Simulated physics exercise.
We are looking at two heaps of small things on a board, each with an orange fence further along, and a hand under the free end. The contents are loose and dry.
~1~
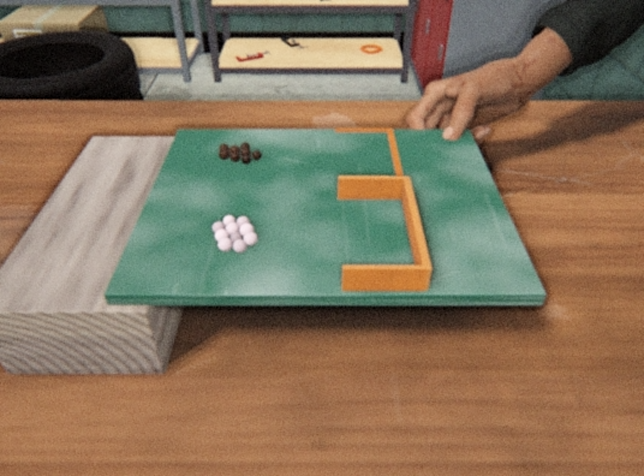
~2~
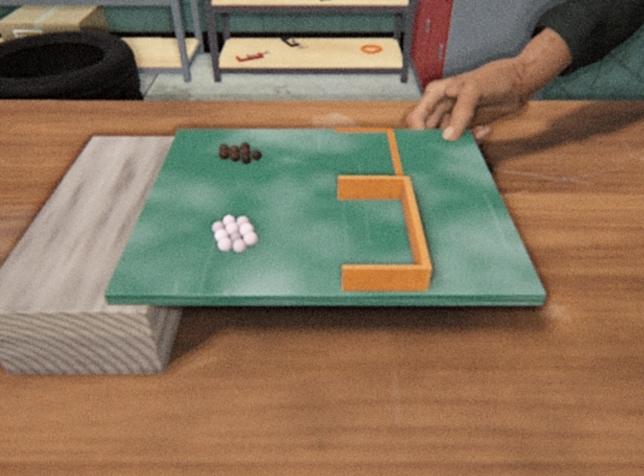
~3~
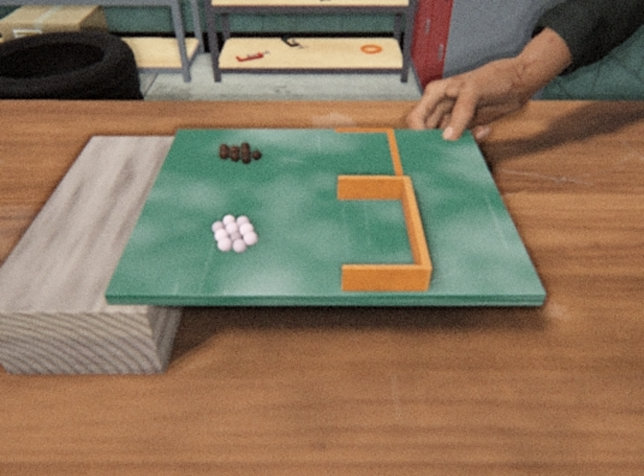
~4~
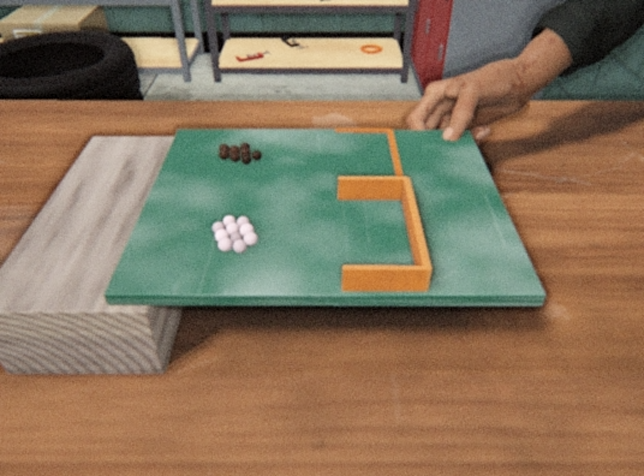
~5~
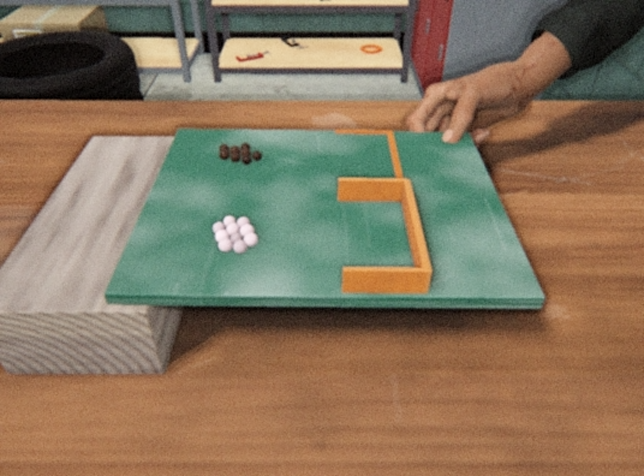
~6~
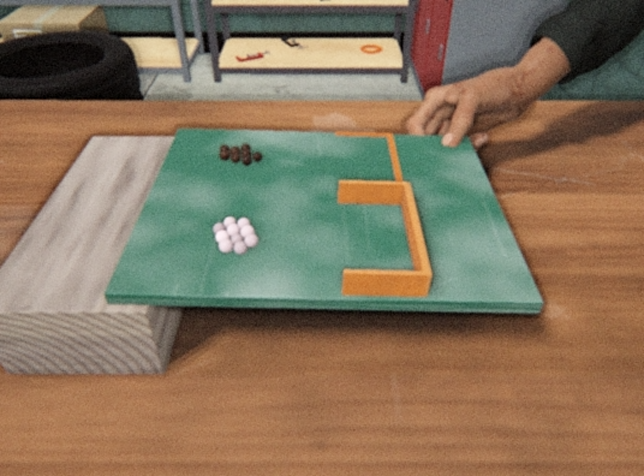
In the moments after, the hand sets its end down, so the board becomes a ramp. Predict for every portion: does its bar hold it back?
The near portion is retained; the far portion is not retained.
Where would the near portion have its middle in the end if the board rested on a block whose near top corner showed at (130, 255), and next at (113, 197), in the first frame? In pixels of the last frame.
(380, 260), then (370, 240).
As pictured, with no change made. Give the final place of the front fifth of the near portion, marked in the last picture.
I'd place it close to (391, 251).
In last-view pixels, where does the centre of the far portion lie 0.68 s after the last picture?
About (349, 188).
Then, 0.33 s after the last picture, board sloping at 9°; near portion on its way down; far portion on its way down.
Then, 0.68 s after the last picture, board sloping at 15°; near portion on its way down; far portion on its way down.
Then, 1.09 s after the last picture, board resting at 15°; near portion has reached its bar; far portion all past its bar.
By the end, board resting at 15°; near portion gathered behind its bar; far portion all past its bar.
